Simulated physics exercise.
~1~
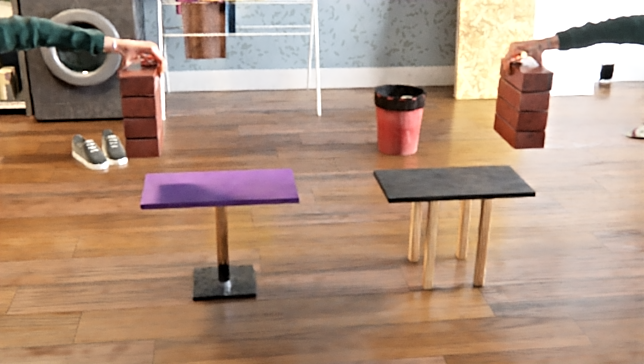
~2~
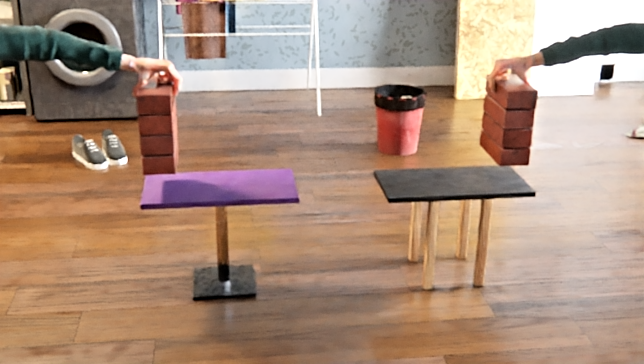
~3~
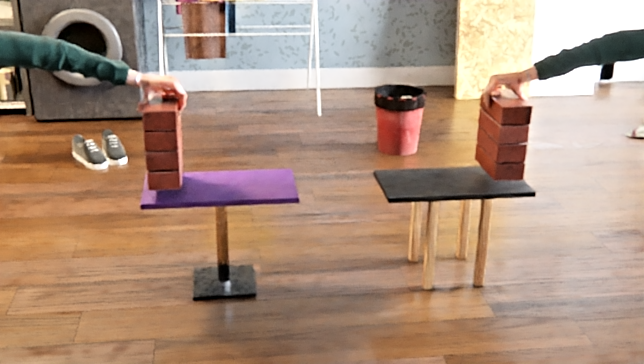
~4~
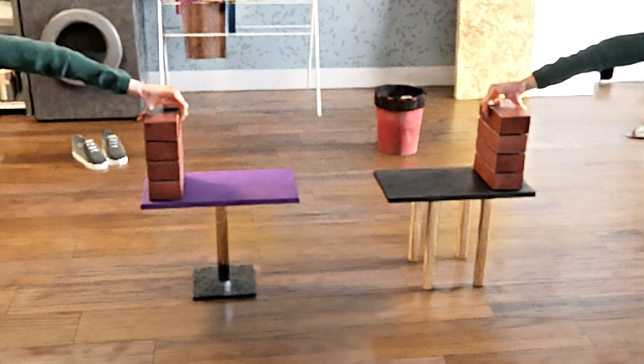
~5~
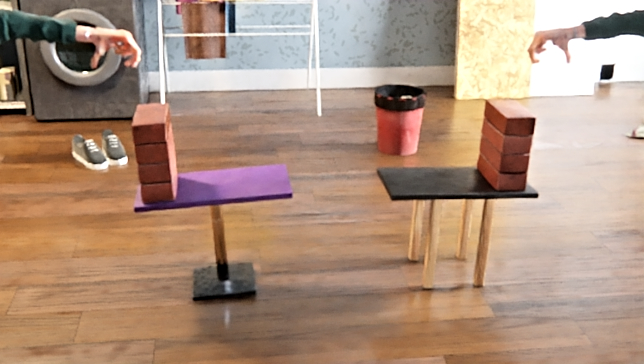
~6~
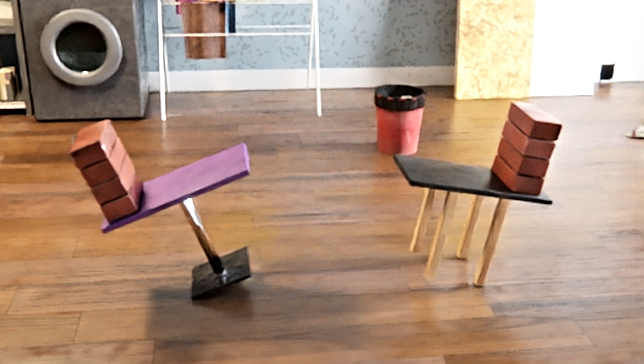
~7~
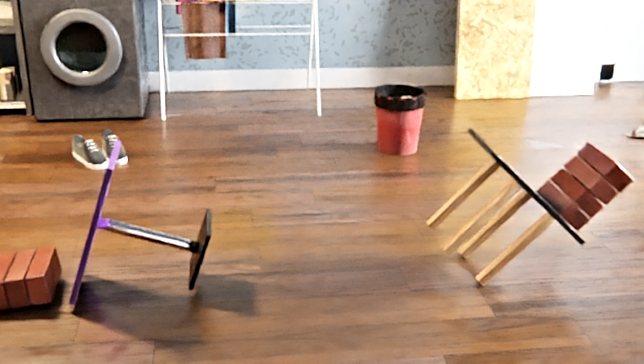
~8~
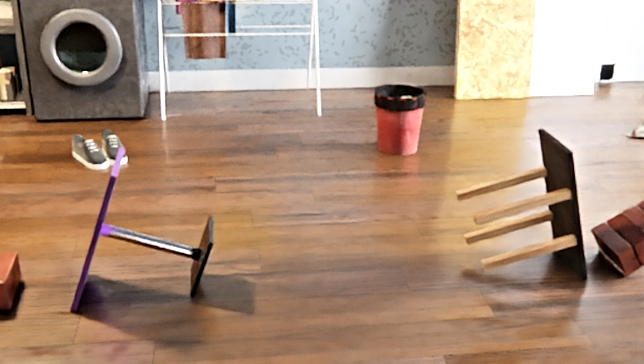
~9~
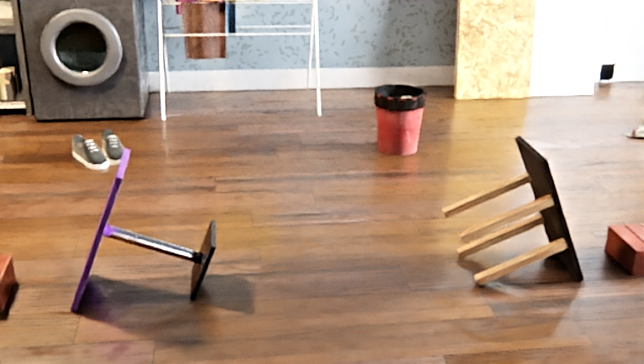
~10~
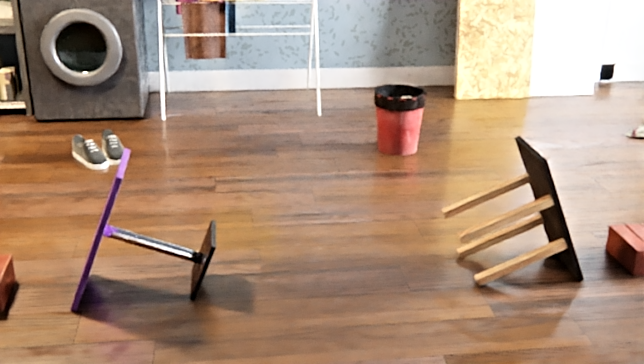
Two small tables tip over sideways after hands set stacked bricks near their outer ends.
